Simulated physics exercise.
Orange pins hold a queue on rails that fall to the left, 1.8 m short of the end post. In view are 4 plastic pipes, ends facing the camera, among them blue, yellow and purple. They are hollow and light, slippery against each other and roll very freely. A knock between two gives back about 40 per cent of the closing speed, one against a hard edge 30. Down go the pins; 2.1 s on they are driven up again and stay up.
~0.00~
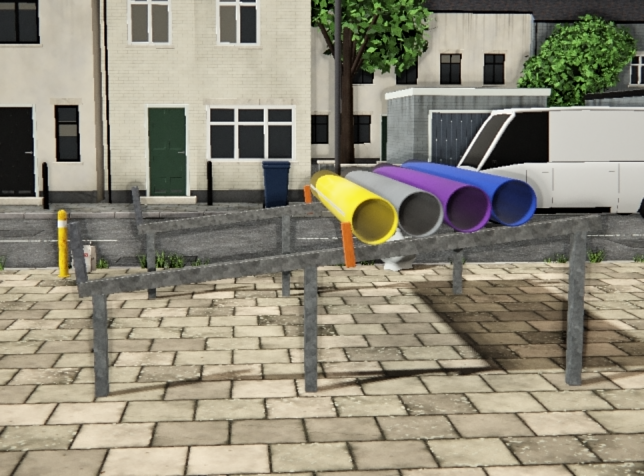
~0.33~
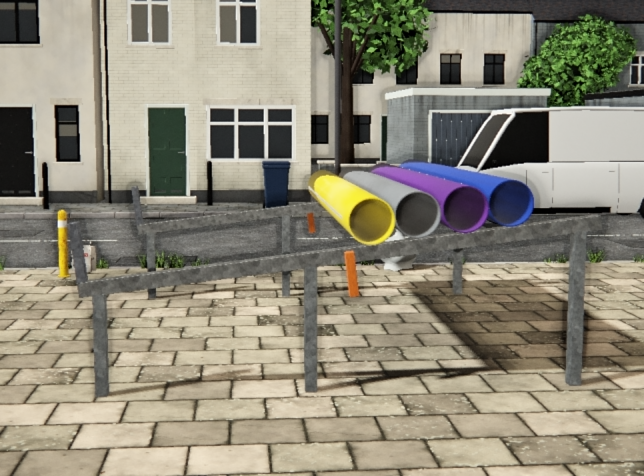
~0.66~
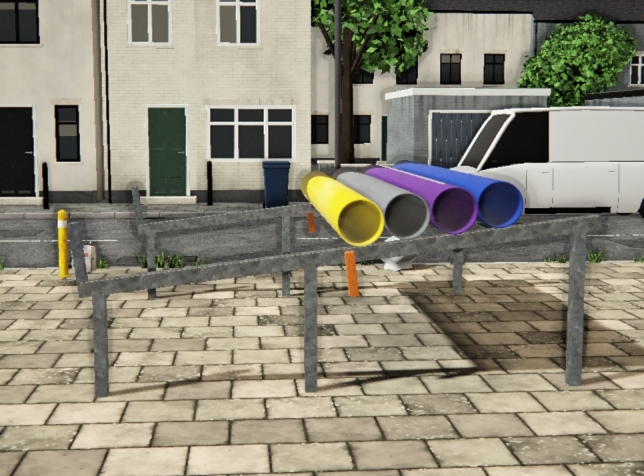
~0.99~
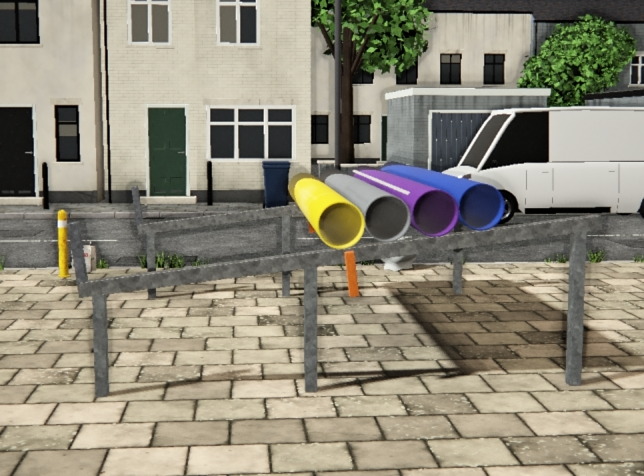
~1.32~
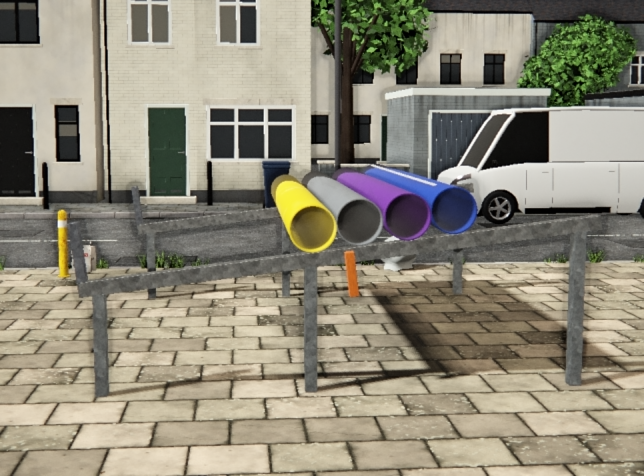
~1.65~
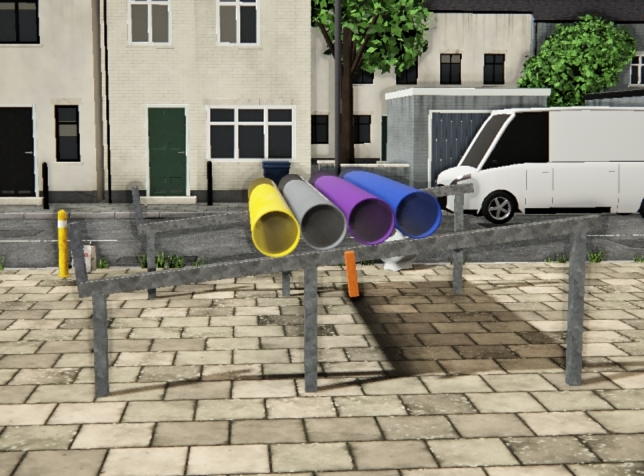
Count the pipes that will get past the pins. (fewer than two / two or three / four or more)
The answer is four or more, which leaves 0 of 4.
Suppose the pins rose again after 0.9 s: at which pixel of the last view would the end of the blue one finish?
Around (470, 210).
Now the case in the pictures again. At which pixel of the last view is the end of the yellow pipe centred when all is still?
At about (107, 255).
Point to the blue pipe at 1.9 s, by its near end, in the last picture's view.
At about (386, 220).
After 1.9 s, blue is on the rails, 25 cm above the pins, rolling left; yellow is on the rails, 70 cm below the pins, rolling left; purple is on the rails, 5 cm below the pins, rolling left; 3 below the pins.
After 2.0 s, blue is on the rails, 15 cm above the pins, rolling left; yellow is on the rails, 80 cm below the pins, rolling left; purple is on the rails, 15 cm below the pins, rolling left; 3 below the pins.
After 2.1 s, blue is on the rails, 5 cm above the pins, rolling left; yellow is on the rails, 90 cm below the pins, rolling left; purple is on the rails, 25 cm below the pins, rolling left; 3 below the pins.
After 2.3 s, blue is in the air, 15 cm below the pins, rolling left; yellow is on the rails, 110 cm below the pins, rolling left; purple is on the rails, 50 cm below the pins, rolling left; 4 below the pins.
At rest (3.0 s), blue is on the rails, 65 cm below the pins; yellow is on the rails, 160 cm below the pins; purple is on the rails, 95 cm below the pins; 4 below the pins.
